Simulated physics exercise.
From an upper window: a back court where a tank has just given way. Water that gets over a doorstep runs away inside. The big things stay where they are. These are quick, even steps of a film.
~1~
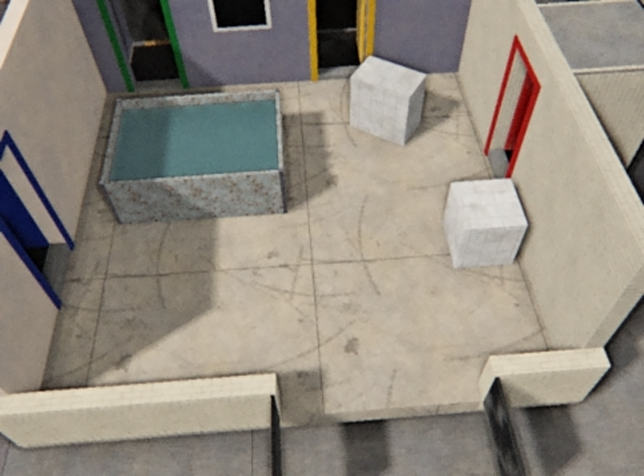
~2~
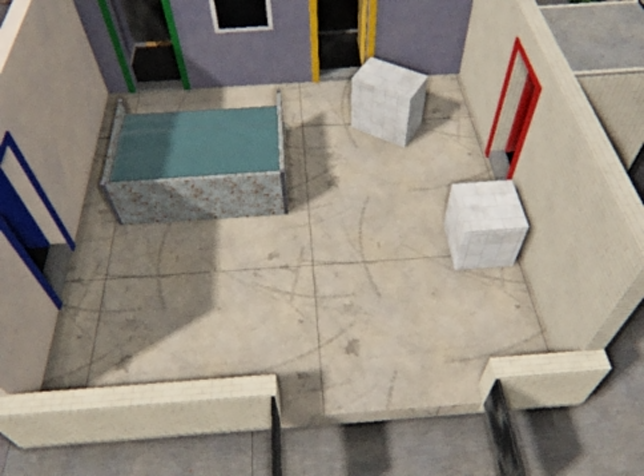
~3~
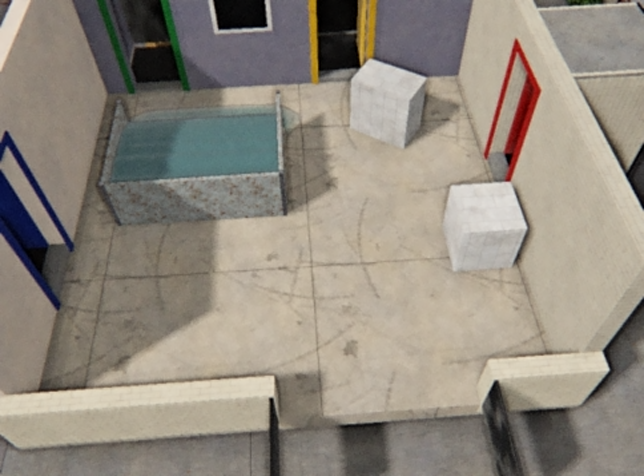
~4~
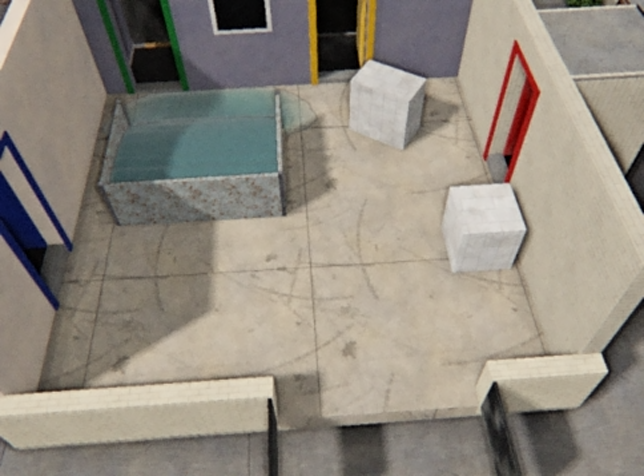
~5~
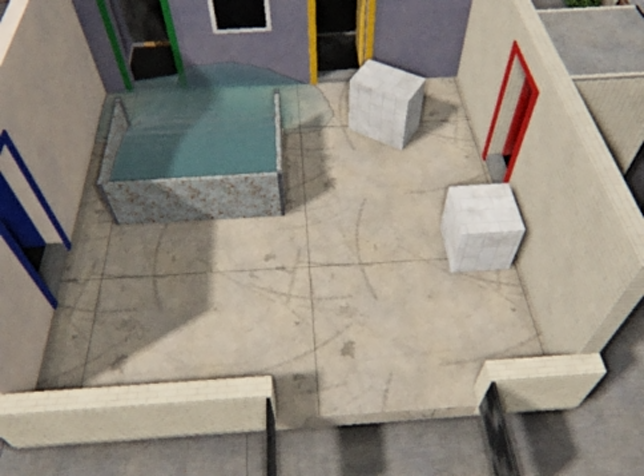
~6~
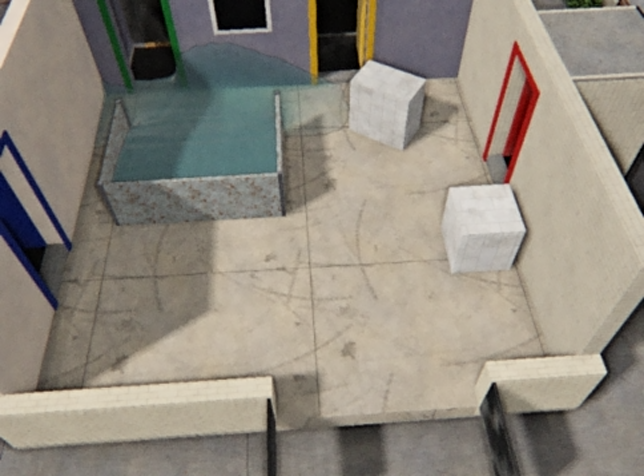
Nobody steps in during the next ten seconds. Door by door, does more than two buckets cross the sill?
In the end: The yellow door lets in a lot; the red door admits no more than that; the green door lets in a lot; the blue door admits no more than that.
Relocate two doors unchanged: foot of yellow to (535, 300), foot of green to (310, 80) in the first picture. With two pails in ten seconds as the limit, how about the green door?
Green door takes more.
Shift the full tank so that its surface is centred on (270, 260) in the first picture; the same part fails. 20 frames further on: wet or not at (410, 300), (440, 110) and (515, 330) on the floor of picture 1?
In that order: No water, wet, no water.
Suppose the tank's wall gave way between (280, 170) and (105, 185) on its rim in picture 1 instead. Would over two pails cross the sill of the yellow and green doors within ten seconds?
My reading: Yellow door keeps below it, green door takes more.
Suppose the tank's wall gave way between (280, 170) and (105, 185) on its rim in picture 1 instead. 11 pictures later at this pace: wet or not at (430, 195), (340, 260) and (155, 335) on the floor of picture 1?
In that order: No water, covered, awash.
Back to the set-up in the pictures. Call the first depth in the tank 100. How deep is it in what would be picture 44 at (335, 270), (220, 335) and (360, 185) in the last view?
About 4, 4 and 4 per cent.
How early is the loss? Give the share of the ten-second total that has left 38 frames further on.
About 75 per cent.
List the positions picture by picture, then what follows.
The open tank at (196, 138) is whole and still, in the first picture.
Water pours out on the open tank's far side and has run to (288, 131), in the second picture.
Water pours out on the open tank's far side and has run to (293, 116), in the third picture.
The front is at (304, 105), out from the gap on the open tank's far side, in the fourth picture.
The front is at (309, 85), out from the gap on the open tank's far side, in the fifth picture.
Water pours out on the open tank's far side and has run to (335, 85), in the sixth picture.
A moment on, water covers 20 % of the floor; the yellow door under two buckets in, the red door not reached, the green door far over two buckets in, the blue door not reached.
Next, water covers 30 % of the floor; the yellow door over two buckets in, the red door not reached, the green door far over two buckets in, the blue door not reached.
Then, water covers 60 % of the floor; the yellow door over two buckets in, the red door wet at the sill, nothing in, the green door far over two buckets in, the blue door wet at the sill, nothing in.
Later, water covers 85 % of the floor; the yellow door over two buckets in, the red door wet at the sill, nothing in, the green door far over two buckets in, the blue door wet at the sill, nothing in.
In the end, water covers 100 % of the floor; the yellow door over two buckets in, the red door wet at the sill, nothing in, the green door far over two buckets in, the blue door wet at the sill, nothing in.
